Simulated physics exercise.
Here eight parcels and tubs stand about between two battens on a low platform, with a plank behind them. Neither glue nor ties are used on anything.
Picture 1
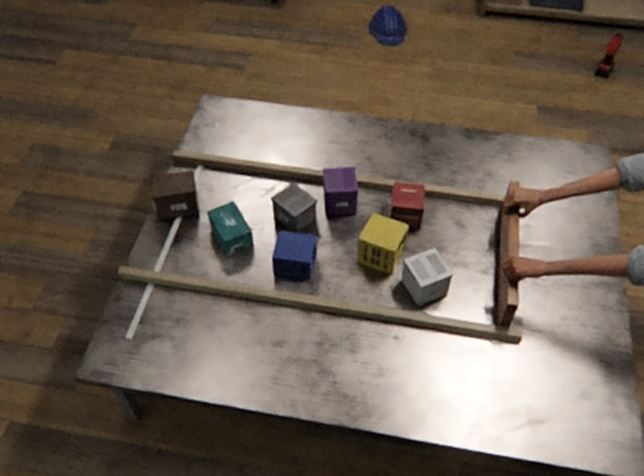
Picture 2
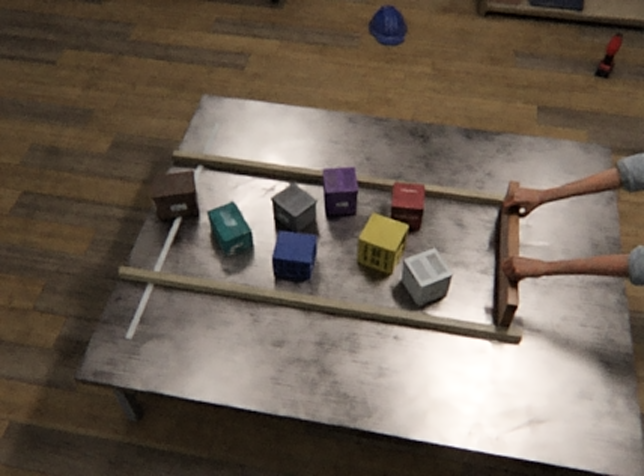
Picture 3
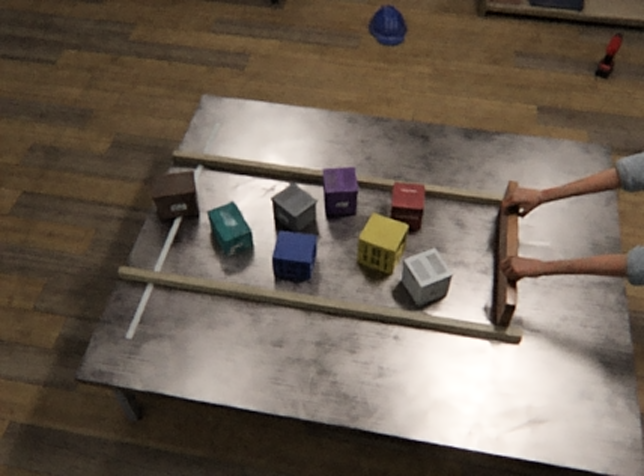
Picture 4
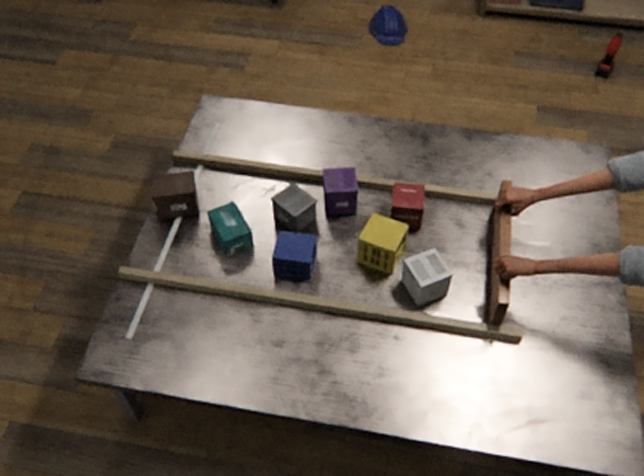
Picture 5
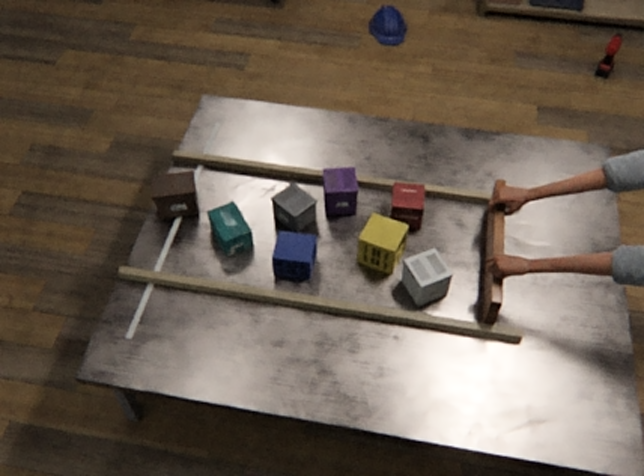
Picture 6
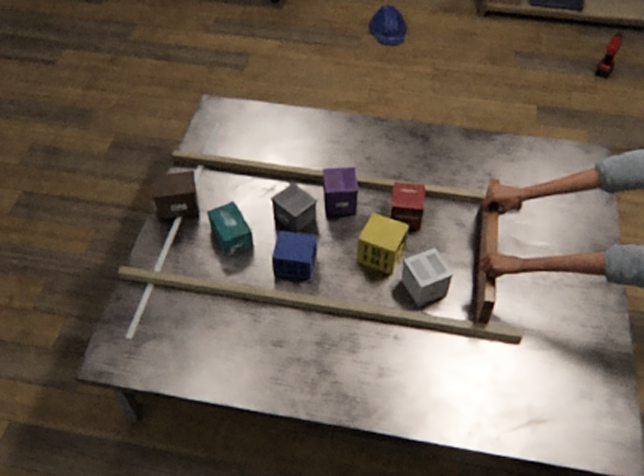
We see eight boxes in various colours scattered between two wooden strips on a table, with a white line at the left, while two hands slide a plank slightly leftward from the right and the boxes stay still.
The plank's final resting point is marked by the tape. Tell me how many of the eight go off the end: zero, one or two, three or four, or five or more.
Count: Five plus.
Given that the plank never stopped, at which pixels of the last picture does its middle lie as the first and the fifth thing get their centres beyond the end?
The first one at (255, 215), the next at (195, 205).
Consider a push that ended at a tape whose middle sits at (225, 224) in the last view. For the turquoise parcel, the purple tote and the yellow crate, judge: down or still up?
Lab note: Turquoise parcel comes off; purple tote is safe; yellow crate is safe.
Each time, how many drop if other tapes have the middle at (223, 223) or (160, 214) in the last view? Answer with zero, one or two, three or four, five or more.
Just one or two; more than four.
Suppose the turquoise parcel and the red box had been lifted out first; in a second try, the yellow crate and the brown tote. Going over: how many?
Counts - first: 3, second: 3.
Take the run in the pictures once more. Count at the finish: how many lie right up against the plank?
It touches 3.
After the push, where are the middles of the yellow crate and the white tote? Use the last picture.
One is at about (154, 198), the other at about (149, 232).
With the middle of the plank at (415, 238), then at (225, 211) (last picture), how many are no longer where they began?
Answer - first 3, then 8.
A little later, none off yet; brown tote at rest near (176, 196); turquoise parcel at rest near (231, 229); grey tote moving near (291, 210).
When it is over, the number that fall off is five or more; down, purple tote, blue crate, grey tote, turquoise parcel and brown tote.
